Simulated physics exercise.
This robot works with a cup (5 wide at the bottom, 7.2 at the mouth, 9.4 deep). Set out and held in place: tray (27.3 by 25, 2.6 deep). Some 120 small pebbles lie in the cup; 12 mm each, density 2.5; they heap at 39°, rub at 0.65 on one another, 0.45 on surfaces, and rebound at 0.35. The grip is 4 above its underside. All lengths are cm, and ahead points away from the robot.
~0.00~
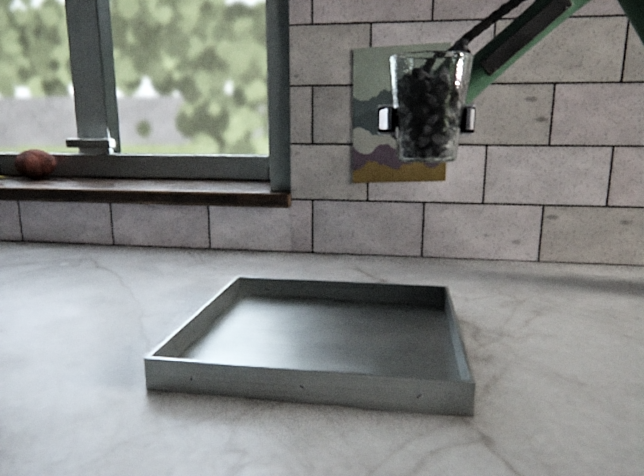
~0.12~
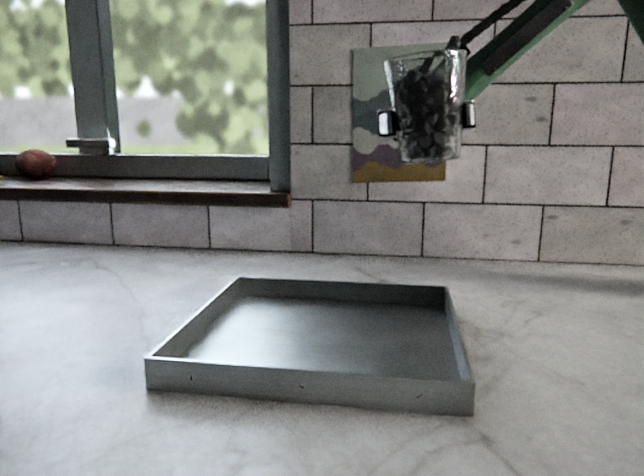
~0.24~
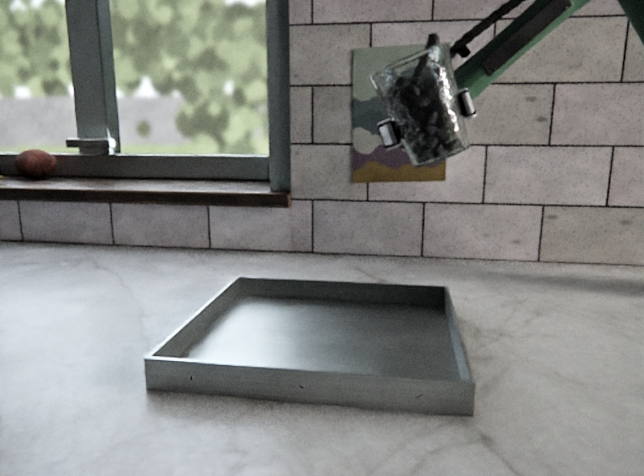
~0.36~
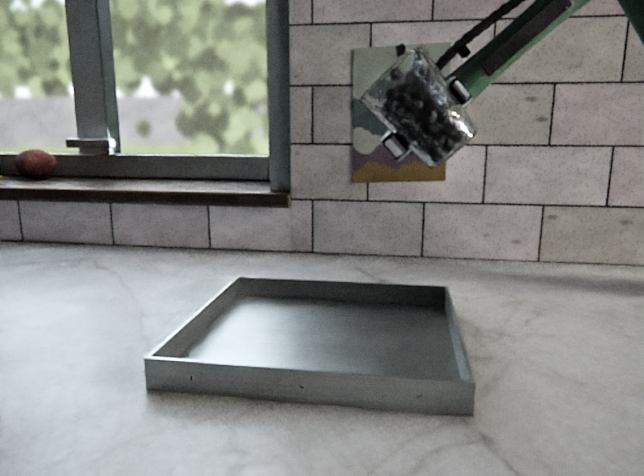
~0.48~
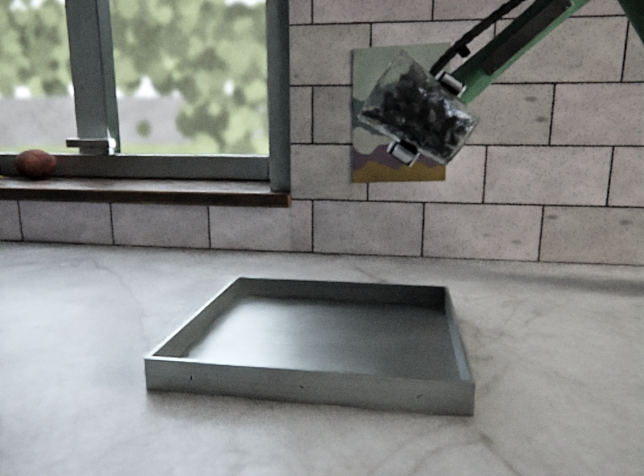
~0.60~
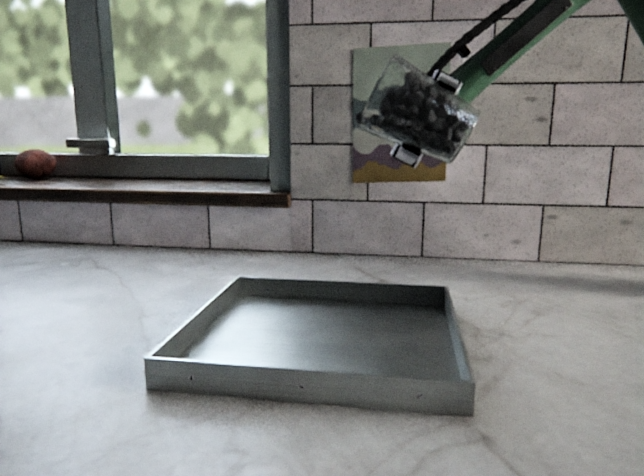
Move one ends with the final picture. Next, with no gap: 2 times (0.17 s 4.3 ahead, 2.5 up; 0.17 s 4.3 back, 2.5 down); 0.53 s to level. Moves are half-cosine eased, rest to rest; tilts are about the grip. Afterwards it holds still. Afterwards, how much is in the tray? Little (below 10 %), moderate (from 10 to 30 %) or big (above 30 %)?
A moderate share, from 10 to 30 %, ends in the tray.
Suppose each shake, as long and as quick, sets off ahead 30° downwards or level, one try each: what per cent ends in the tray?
About 5 and 10 per cent.
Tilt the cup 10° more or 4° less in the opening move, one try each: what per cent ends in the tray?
Some 40 and 15 per cent.
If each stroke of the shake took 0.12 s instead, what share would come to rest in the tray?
In that case some 60 per cent.
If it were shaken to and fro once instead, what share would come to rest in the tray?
Then about 15 per cent.
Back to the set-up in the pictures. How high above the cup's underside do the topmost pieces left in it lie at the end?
About 9.0 cm.
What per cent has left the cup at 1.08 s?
About 15 per cent by then.
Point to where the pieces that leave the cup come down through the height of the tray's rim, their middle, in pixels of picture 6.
Near (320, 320).
By 1.08 s, tilted 63° forward, highest piece 28 above the table; 102 in the cup, 16 in the tray.
By 1.57 s, tilted 27° forward, highest piece 27 above the table; 93 in the cup, 25 in the tray.
By 2.01 s, level, highest piece 28 above the table; 93 in the cup, 25 in the tray.
By 3.06 s, level, highest piece 28 above the table; 93 in the cup, 25 in the tray.
Final count, 93 in the cup, 25 in the tray. That is 21 % in the tray.
